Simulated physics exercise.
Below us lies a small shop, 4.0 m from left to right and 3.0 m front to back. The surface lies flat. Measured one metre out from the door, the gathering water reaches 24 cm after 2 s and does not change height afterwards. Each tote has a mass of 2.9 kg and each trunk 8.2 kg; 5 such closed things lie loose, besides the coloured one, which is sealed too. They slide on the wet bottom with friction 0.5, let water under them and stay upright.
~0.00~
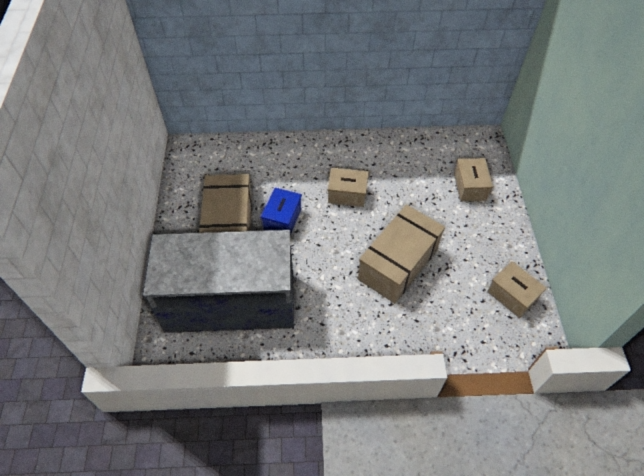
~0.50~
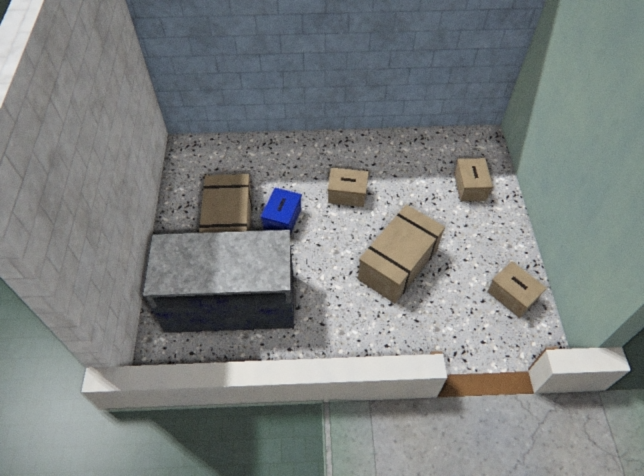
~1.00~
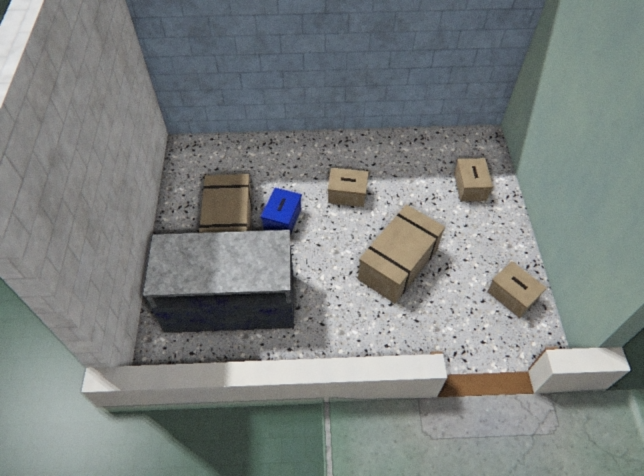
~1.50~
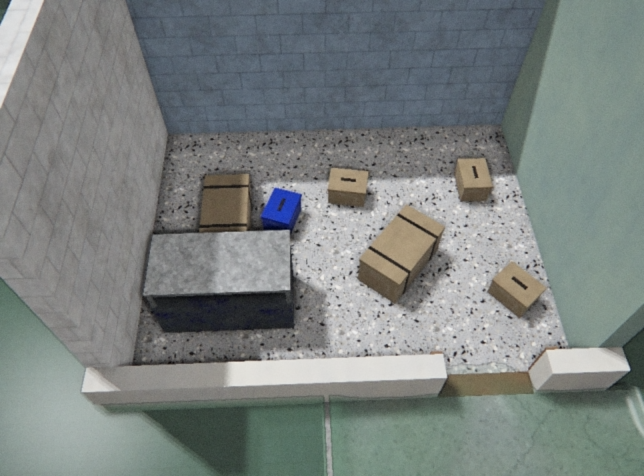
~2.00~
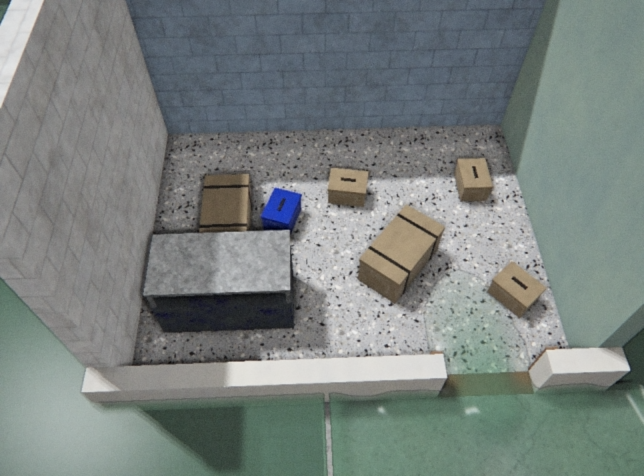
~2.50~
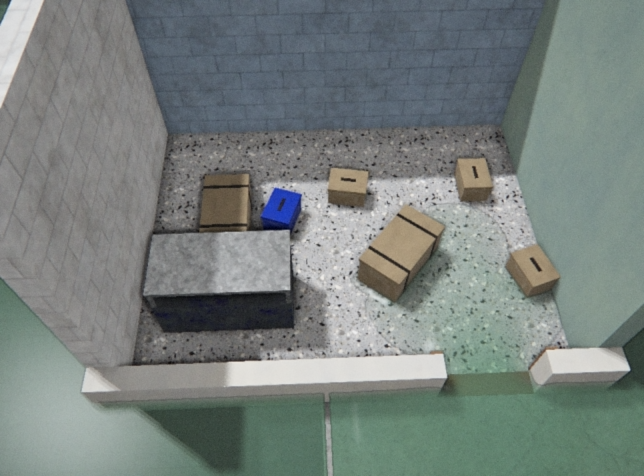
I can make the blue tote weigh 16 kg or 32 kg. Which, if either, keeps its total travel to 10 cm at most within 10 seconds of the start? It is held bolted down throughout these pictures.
I foresee success with the lighter mass.
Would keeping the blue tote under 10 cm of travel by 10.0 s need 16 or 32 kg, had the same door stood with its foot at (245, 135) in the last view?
Okay, so only the heavy mass does.
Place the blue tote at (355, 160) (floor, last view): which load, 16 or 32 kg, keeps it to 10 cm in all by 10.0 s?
Outcome - success with heavier only.
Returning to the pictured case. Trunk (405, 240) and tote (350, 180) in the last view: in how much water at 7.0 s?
First about 9 cm, second about 13 cm.
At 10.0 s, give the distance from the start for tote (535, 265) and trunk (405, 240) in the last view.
First 300 cm, then 250 cm.
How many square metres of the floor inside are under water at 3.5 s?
At that time the wet patch spans about 6.5 m2.
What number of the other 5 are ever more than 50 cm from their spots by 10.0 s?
The number is 4.
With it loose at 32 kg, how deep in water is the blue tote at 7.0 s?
Depth: Approx. 5 cm.
After 3.5 s the blue tote would be 1 cm from its start with 16 kg and 0 cm from its start with 32 kg; 1 cm of water round it then.
After 4.5 s the blue tote would be 1 cm from its start with 16 kg and 0 cm from its start with 32 kg; 4 cm of water round it then.
After 7.0 s the blue tote would be 1 cm from its start with 16 kg and 0 cm from its start with 32 kg; 5 cm of water round it then.
After 10.0 s the blue tote would be 2 cm from its start with 16 kg and 0 cm from its start with 32 kg; 12 cm of water round it then.
